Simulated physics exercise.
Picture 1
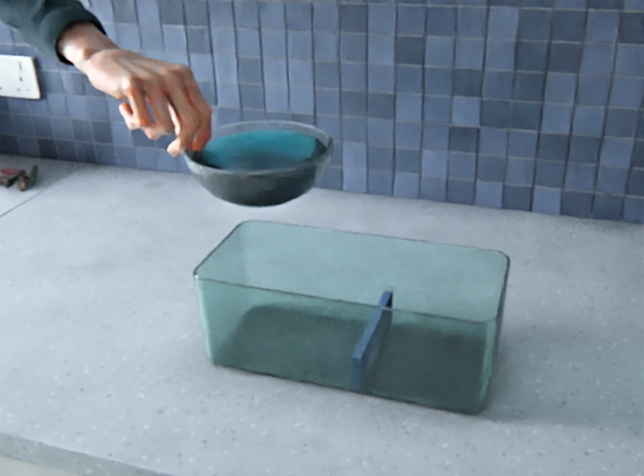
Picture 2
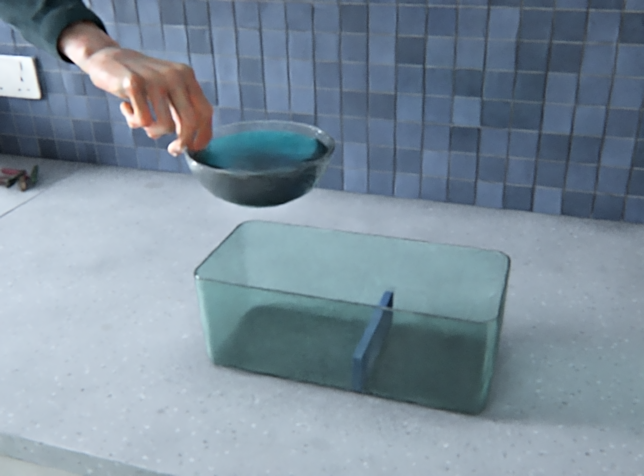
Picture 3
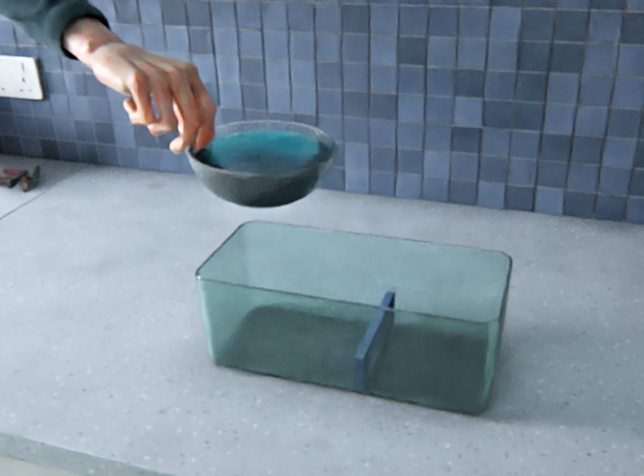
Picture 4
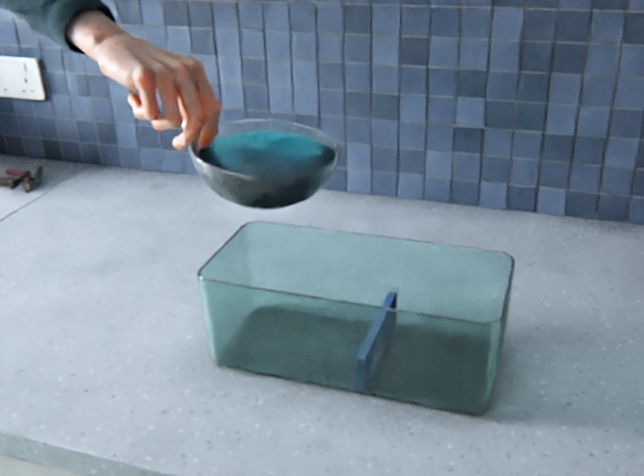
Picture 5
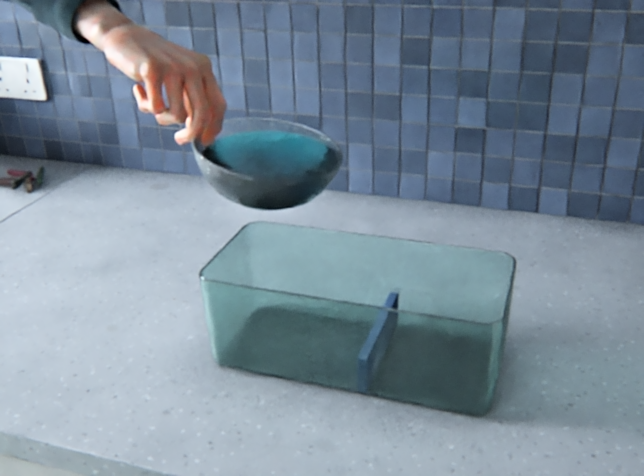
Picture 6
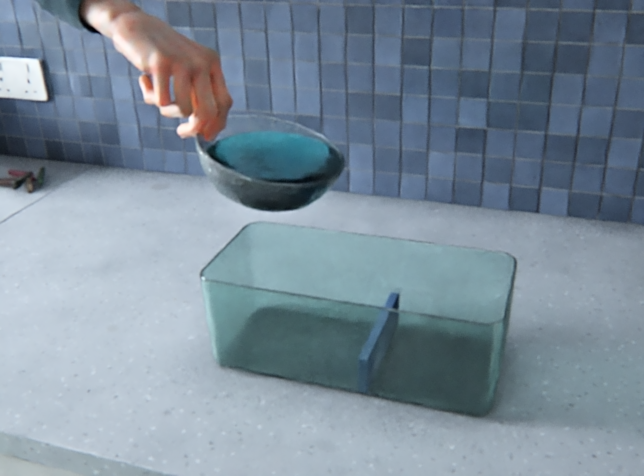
A hand tilts a bowl of blue-green water slightly to the right above a divided basin.
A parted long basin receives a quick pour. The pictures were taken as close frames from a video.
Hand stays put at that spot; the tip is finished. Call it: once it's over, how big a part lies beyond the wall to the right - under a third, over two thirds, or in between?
In between.
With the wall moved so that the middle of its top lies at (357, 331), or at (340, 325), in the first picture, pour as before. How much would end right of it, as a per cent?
About 65 % for the first and about 80 % for the second.
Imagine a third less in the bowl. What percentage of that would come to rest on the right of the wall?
It works out near 35 percent.
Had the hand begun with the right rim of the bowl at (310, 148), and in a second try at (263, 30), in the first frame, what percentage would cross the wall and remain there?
First try: Near 25 percent; second try: Near 5 percent.
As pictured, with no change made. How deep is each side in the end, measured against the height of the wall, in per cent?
Roughly 20 percent left, 40 percent right.
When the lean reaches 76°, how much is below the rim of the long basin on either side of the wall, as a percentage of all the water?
Left: 15 %. Right: 30 %.
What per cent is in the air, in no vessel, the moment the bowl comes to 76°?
Something close to 40 percent of it.
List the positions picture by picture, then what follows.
In the first frame, it leans 0°; its right rim is at (329, 153); the water meets the walls at (199, 145) and (328, 157); the long basin's rim runs from (218, 247) to (503, 288); the wall's top is at (374, 323).
In the second frame, it leans 1°; its right rim is at (330, 154); the water meets the walls at (200, 145) and (329, 157).
In the third frame, it leans 2°; its right rim is at (333, 157); the water meets the walls at (202, 145) and (331, 159).
In the fourth frame, it leans 6°; its right rim is at (335, 161); the water meets the walls at (206, 143) and (333, 162).
In the fifth frame, it leans 10°; its right rim is at (338, 167); the water meets the walls at (209, 142) and (336, 165).
In the sixth frame, it leans 15°; its right rim is at (339, 174); the water meets the walls at (212, 142) and (340, 168); 1 per cent is over the edge.
A moment on, the bowl is tipped on its side and 17 per cent is still to pour, 14 is left of the wall and 29 right of it.
Next, the bowl is tipped right over and 0 per cent is still to pour, 47 is left of the wall and 51 right of it.
Then the bowl is tipped right over and 0 per cent is still to pour, 49 is left of the wall and 50 right of it.
Later the bowl is tipped right over and 0 per cent is still to pour, 49 is left of the wall and 50 right of it.
At rest 49 per cent lies left of the wall, 50 right of it and 1 outside.
